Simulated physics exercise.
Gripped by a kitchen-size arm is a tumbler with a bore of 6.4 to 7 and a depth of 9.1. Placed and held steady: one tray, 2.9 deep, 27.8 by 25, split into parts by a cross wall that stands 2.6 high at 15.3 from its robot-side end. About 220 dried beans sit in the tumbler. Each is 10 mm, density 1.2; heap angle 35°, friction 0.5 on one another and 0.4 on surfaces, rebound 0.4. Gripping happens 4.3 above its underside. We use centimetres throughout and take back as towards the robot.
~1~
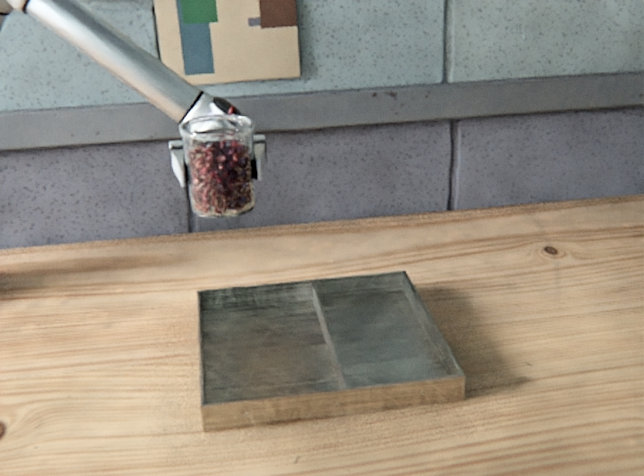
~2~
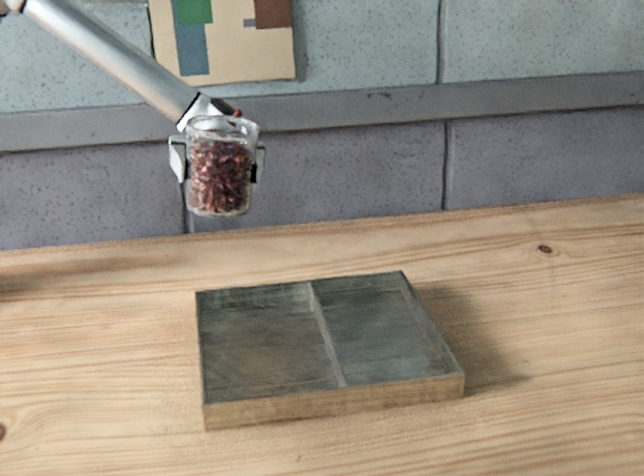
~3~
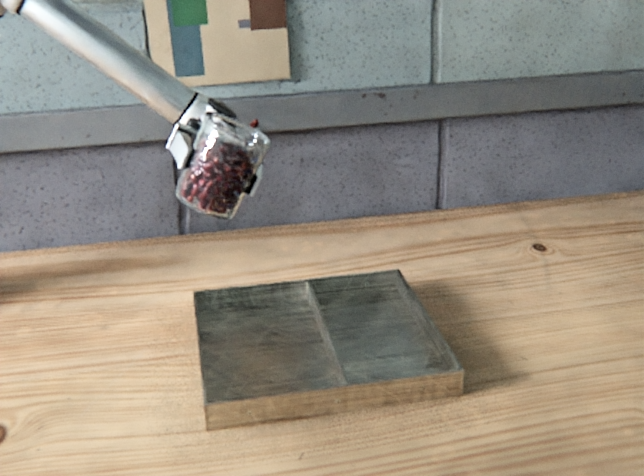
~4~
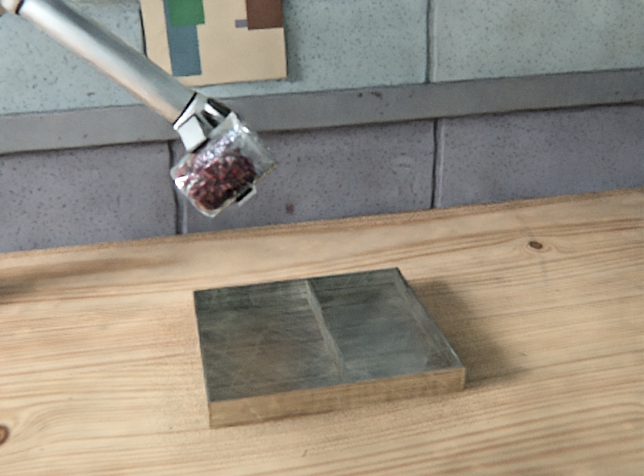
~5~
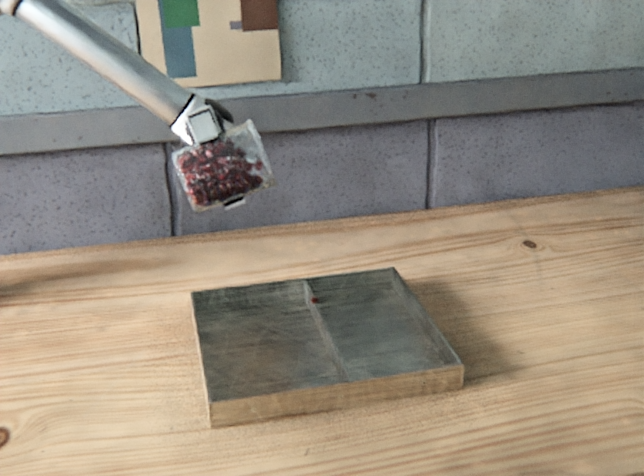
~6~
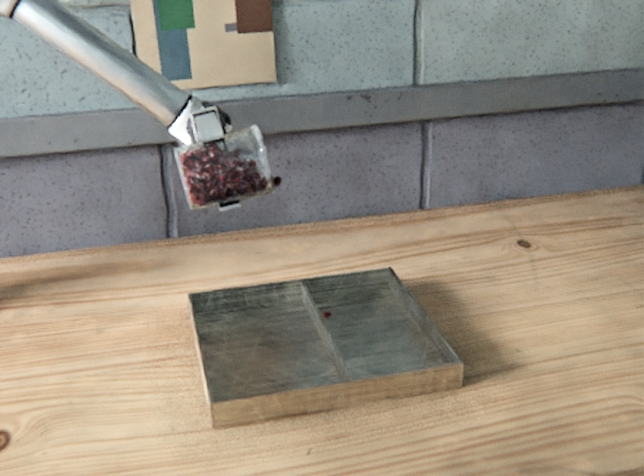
A silver robotic arm reaches in from the upper left over a pale wooden table, seen from slightly above, with grey-green and purplish block walls behind. It grips a clear tumbler of dark red beans above a shallow, grey, divided tray, while a colour-patched card hangs behind. The arm tilts the tumbler steadily rightward, one bean drops into the tray, and the view drifts slightly right.
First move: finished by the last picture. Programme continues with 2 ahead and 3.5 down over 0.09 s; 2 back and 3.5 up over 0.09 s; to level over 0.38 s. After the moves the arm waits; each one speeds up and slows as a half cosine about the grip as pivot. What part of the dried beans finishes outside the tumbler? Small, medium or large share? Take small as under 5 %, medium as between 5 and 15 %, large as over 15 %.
A medium share.
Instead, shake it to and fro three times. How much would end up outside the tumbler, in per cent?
I'd expect something close to 30 per cent.
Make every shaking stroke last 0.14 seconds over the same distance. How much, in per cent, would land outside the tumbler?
About 5 per cent in that case.
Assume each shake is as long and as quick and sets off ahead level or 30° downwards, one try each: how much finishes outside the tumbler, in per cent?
It comes to around 60 per cent on the first try and around 30 per cent on the second.
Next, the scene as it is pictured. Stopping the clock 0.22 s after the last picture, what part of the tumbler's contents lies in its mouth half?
I'd guess about 40 percent of it.
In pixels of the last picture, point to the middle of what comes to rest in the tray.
It ends up close to (345, 334).
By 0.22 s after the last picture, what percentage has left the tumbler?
I'd say some 5 percent.
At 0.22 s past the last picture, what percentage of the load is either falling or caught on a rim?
5 %.
Then, 0.22 s later, tilted 78° forward, highest piece 27 above the table; 209 in the tumbler, 1 in the robot-side part, 1 in the far-side part, 10 in flight or on a rim.
Then, 0.45 s later, tilted 16° forward, highest piece 29 above the table; 199 in the tumbler, 12 in the far-side part, 7 in the robot-side part, 3 in flight or on a rim.
Then, 0.76 s later, level, highest piece 29 above the table; 199 in the tumbler, 13 in the far-side part, 9 in the robot-side part.
Then, 1.81 s later, level, highest piece 29 above the table; 199 in the tumbler, 13 in the far-side part, 9 in the robot-side part.
At rest, 199 in the tumbler, 13 in the far-side part, 9 in the robot-side part. That is 10 % outside the tumbler.
